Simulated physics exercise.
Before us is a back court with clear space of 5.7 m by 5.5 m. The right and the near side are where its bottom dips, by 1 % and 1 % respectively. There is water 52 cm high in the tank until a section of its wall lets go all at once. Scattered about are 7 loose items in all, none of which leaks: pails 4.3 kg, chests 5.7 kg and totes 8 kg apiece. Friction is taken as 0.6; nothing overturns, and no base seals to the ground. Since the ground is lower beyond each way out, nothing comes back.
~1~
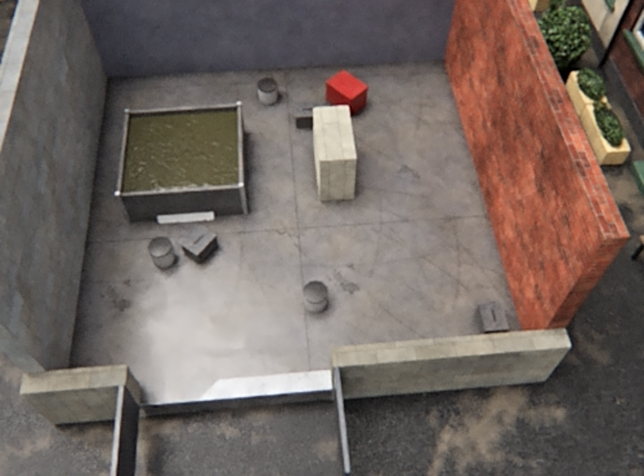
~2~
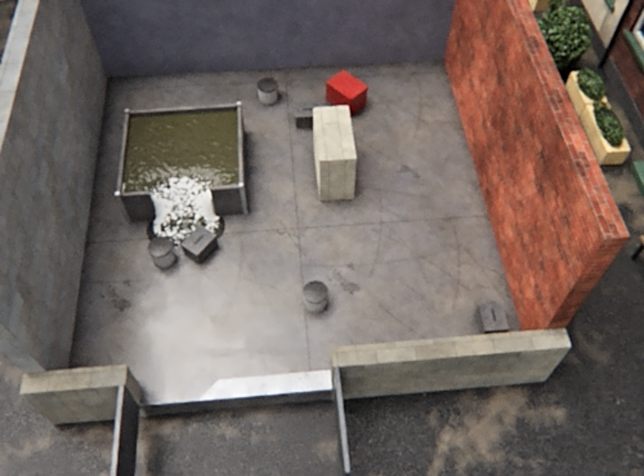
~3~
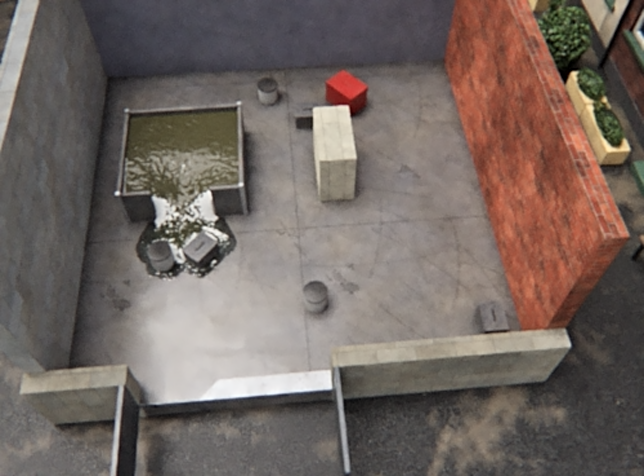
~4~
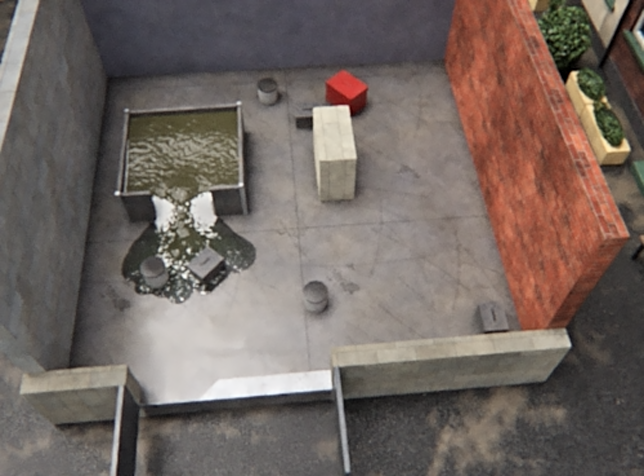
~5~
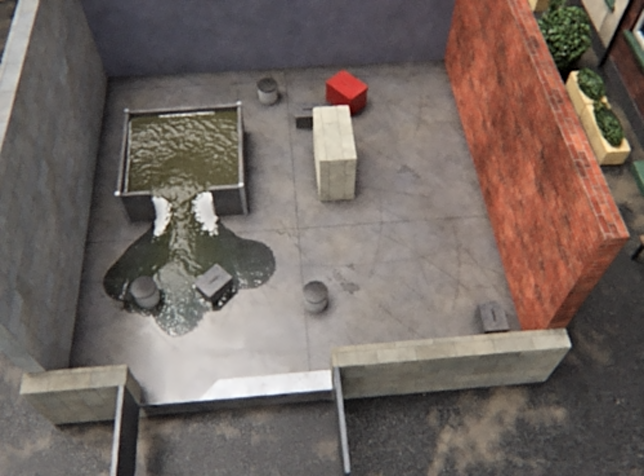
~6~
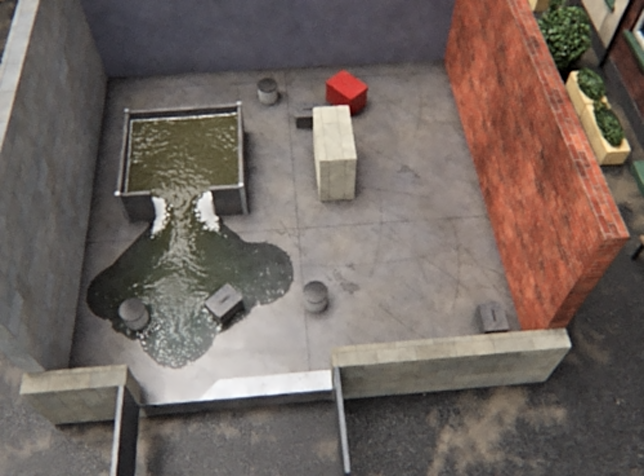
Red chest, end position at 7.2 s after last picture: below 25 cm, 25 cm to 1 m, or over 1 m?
The way I see it, it stays in its spot.
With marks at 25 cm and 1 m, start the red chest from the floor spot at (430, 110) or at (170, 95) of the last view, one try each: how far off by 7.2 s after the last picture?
Outcomes in order: It sits still; it sits still.
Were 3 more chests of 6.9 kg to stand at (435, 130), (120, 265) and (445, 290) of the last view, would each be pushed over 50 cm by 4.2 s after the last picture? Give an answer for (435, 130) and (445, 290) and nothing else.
Order kept: Falls short, falls short.
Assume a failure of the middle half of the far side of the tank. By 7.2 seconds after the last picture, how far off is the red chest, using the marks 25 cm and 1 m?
The red chest simply gets swept away.
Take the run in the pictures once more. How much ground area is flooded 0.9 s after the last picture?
About 10.0 m2 is covered.
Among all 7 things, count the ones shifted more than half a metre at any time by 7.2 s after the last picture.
The total is 2.
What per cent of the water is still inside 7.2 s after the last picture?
Somewhere near 42 percent, give or take.
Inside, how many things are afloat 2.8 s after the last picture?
1.
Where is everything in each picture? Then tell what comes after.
In the first frame, the red chest at (347, 84) rests on the ground; 2.4 m2 under water; 0 of 7 have shifted.
In the second frame, the red chest at (347, 84) rests on the ground; water covers 2.8 m2; 0 of 7 have shifted.
In the third frame, the red chest at (347, 84) rests on the ground; 3.2 m2 under water; 2 of 7 have shifted.
In the fourth frame, the red chest at (347, 84) rests on the ground; 3.8 m2 under water; 2 of 7 have shifted.
In the fifth frame, the red chest at (347, 84), on the bottom; water covers 4.7 m2; 2 of 7 have shifted.
In the sixth frame, the red chest at (347, 84), on the bottom; water covers 5.8 m2; 2 of 7 have shifted.
Then, 0.9 s after the last picture the red chest is near (347, 84), 0.0 m from its start, aground; 1 of 7 are out; 1 afloat.
Then, 2.8 s after the last picture the red chest is near (347, 84), 0.0 m from its start, aground; 1 of 7 are out; 1 afloat.
Then, 4.8 s after the last picture the red chest is near (347, 84), 0.0 m from its start, aground; 1 of 7 are out; 1 afloat.
Then, 7.2 s after the last picture the red chest is near (347, 84), 0.0 m from its start, aground; 1 of 7 are out; 0 afloat.
